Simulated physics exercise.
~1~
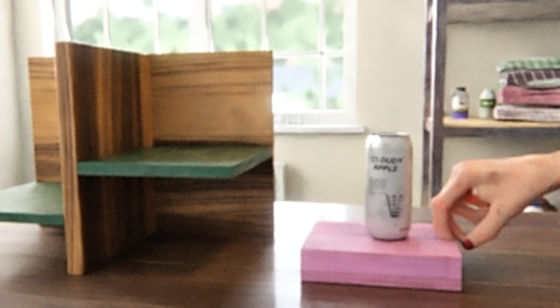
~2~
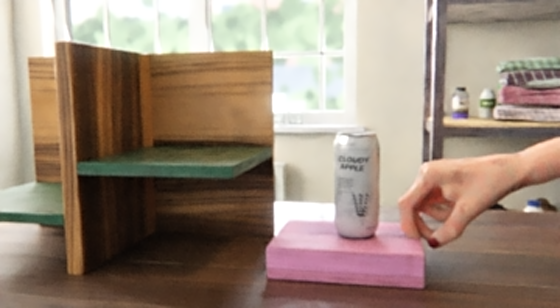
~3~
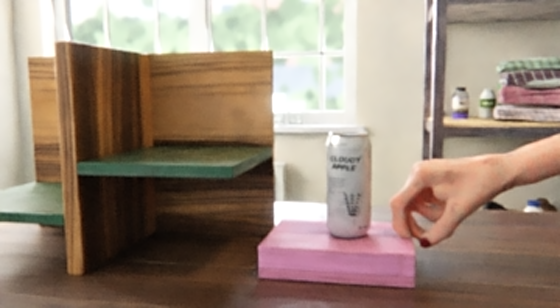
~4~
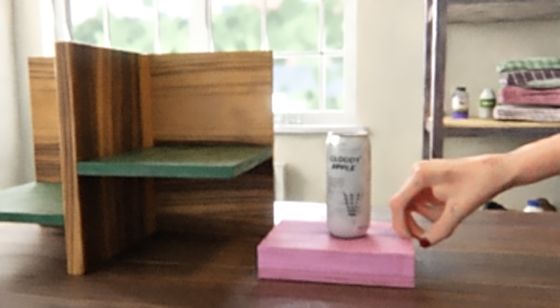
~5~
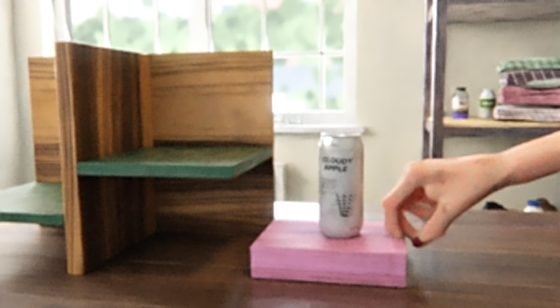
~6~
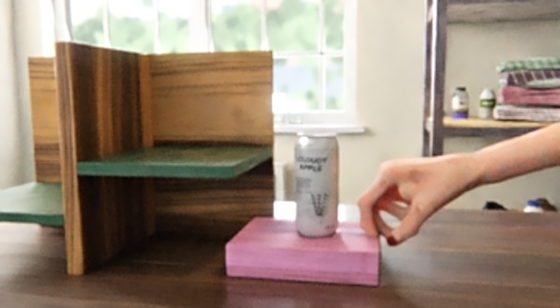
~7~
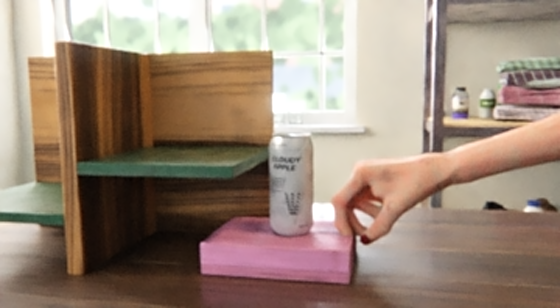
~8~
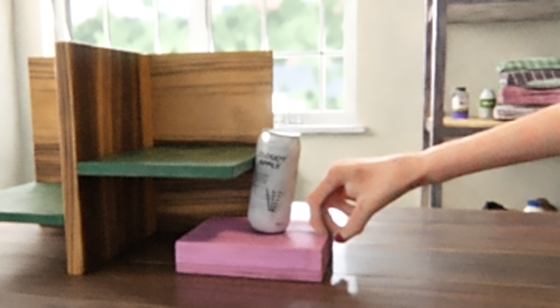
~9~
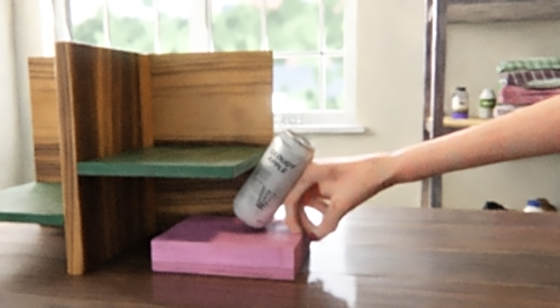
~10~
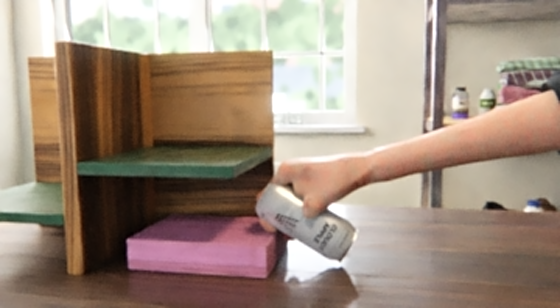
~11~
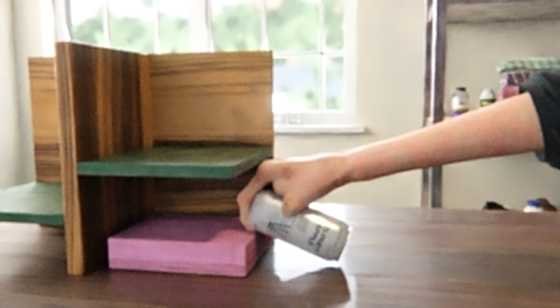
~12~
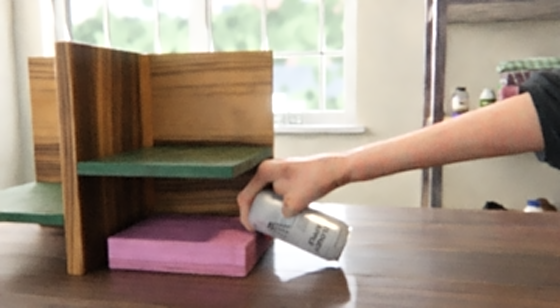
A hand reaches in from the right across a dark wooden table, seen from the front by a still camera, with a window and a rack of folded cloths behind. It pushes a pink board carrying an upright white can leftward, toward a wooden stand with green shelves. As the board slides beneath the lower right shelf, the can meets the shelf's edge and leans back to the right, tilting further against the hand. It then tips off the board as the board goes further under. The board stops beneath the shelf, while the can rests tipped over beside it, under the hand.
